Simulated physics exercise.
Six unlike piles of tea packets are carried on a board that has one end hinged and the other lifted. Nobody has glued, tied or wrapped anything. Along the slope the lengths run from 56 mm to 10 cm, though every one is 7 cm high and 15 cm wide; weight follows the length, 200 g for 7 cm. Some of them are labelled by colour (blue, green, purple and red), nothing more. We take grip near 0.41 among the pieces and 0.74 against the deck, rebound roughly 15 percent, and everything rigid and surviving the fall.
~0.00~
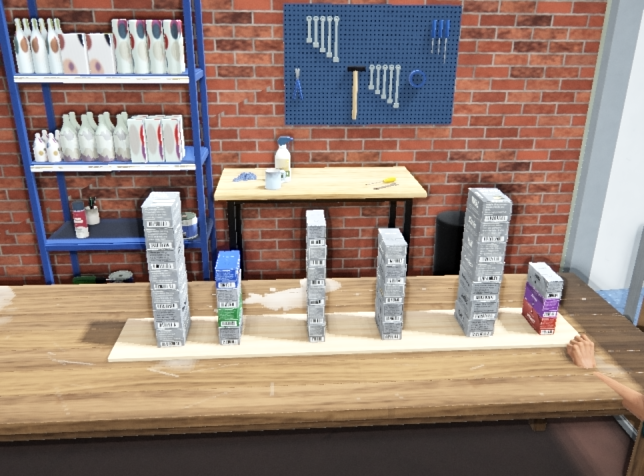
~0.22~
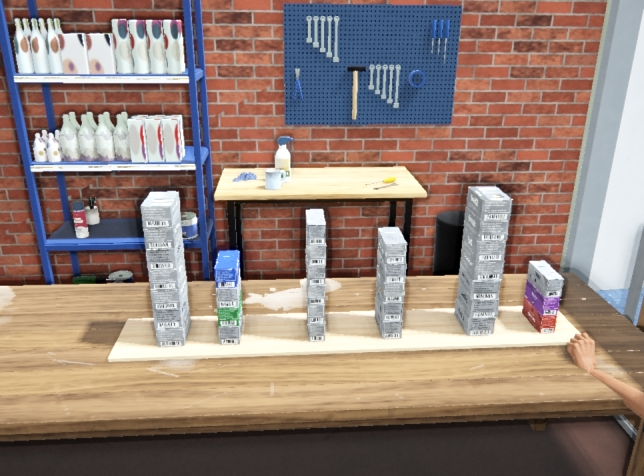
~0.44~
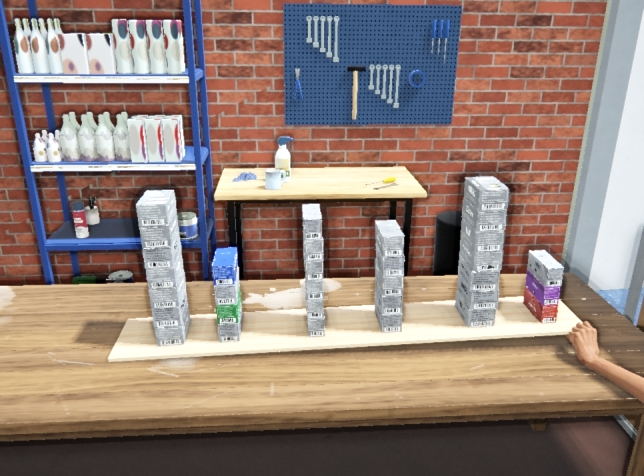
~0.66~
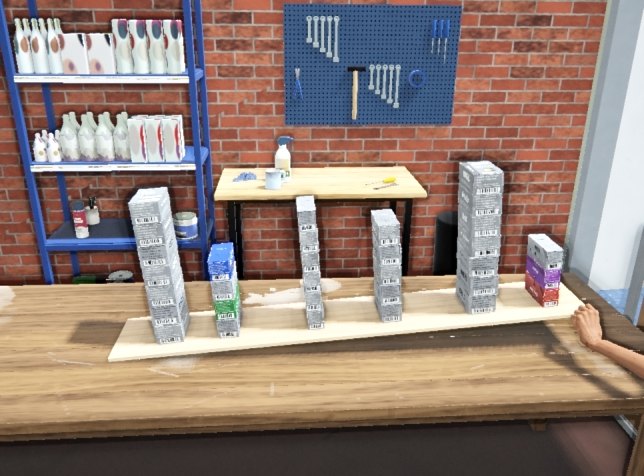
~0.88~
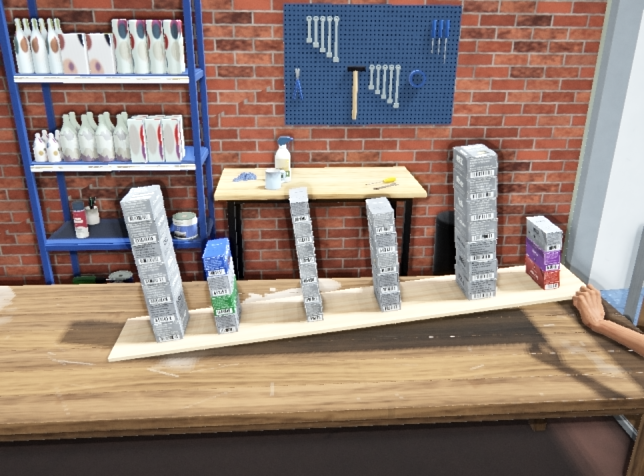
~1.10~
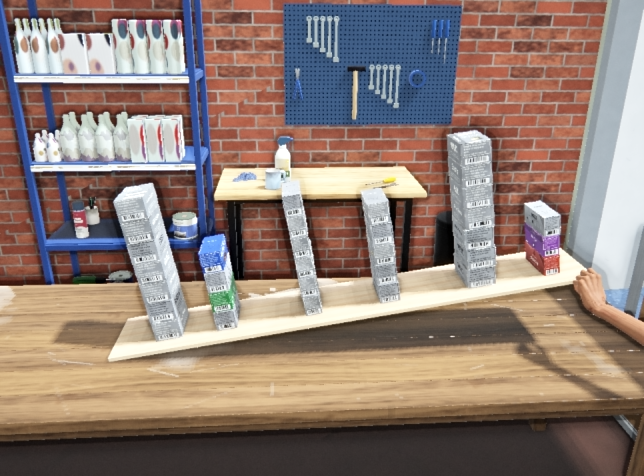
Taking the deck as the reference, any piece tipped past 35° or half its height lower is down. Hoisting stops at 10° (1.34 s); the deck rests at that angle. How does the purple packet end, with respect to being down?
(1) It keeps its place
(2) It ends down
(1) It keeps its place.
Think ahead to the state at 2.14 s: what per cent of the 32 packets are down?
By then 50 %.
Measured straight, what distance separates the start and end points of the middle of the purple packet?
Start and end lie near 25 cm apart.
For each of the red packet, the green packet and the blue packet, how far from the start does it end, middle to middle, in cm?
The red one ends around 26 cm from its start, the green one around 16 cm and the blue one around 40 cm.
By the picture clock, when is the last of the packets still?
Around 3.0 s.
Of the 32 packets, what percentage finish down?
About 65 per cent.
By 1.66 s, slope 10°; 6 of the 32 packets down; purple packet unmoved; green packet tilted 11°.
By 2.14 s, slope 10°; 16 of the 32 packets down; purple packet unmoved; green packet on its side.
When it is over (3.3 s), slope 10°; 21 of the 32 packets down; purple packet unmoved; green packet on its side; red packet unmoved. In pixels of the last frame, middles, purple packet near (540, 232), green packet near (183, 317).
